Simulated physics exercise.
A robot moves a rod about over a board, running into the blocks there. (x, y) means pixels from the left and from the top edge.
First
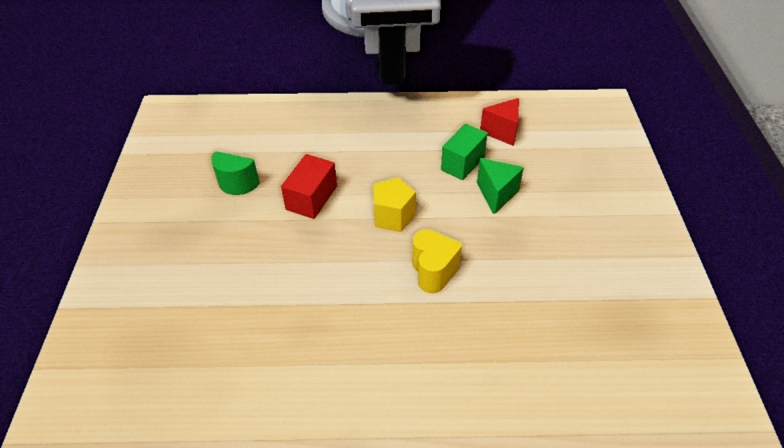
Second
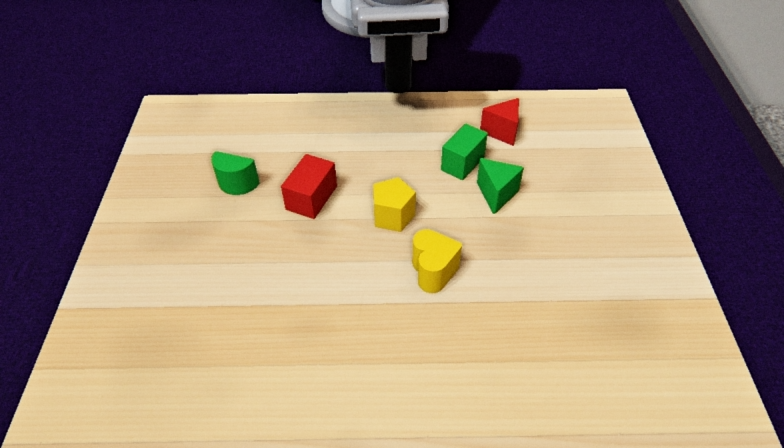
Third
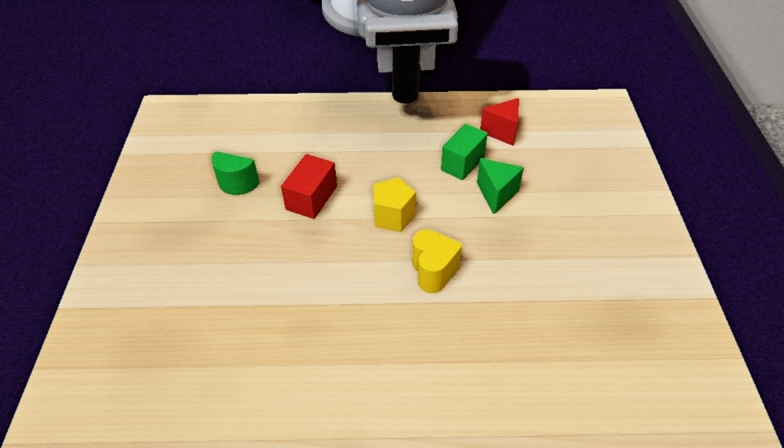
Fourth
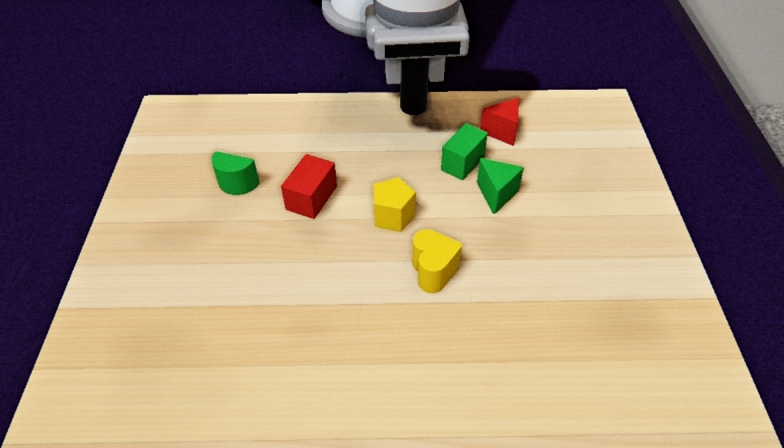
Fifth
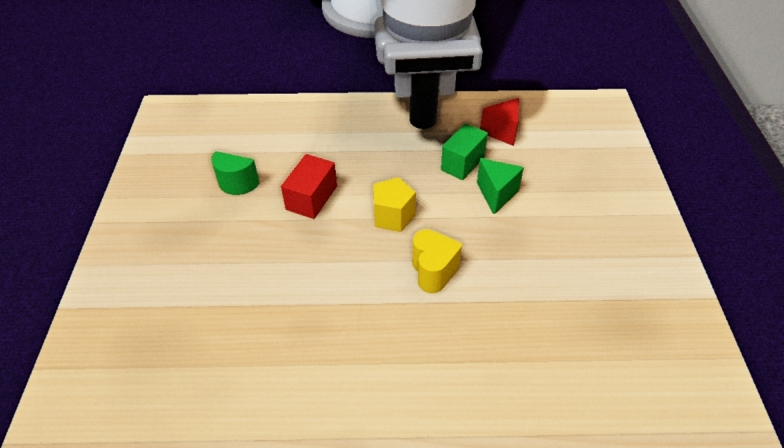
On a wooden board, a robot arm's dark rod moves slightly right and toward the viewer while the coloured blocks stay still.
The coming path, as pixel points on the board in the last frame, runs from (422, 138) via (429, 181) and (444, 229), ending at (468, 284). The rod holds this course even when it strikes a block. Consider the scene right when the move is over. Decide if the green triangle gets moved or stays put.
It sits in its place.
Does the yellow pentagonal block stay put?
That would be a yes.
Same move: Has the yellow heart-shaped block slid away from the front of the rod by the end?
Yes.
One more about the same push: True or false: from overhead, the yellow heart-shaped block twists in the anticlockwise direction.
My answer: False.
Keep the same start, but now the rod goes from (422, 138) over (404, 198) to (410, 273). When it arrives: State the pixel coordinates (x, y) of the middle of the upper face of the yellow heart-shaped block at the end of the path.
For the centre of its top, I'd go with (451, 267).
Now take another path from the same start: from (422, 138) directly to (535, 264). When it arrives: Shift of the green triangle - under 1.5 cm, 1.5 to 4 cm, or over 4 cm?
It shifts by 1.5 to 4 cm.
On the path given first. One third of the way, rod at (430, 164); nothing pushed yet.
Two thirds of the way, rod at (446, 212); nothing pushed yet.
At the end, rod at (471, 267); yellow pentagonal block not moved; yellow heart-shaped block at (434, 265), turned 40° clockwise; green triangle not moved.
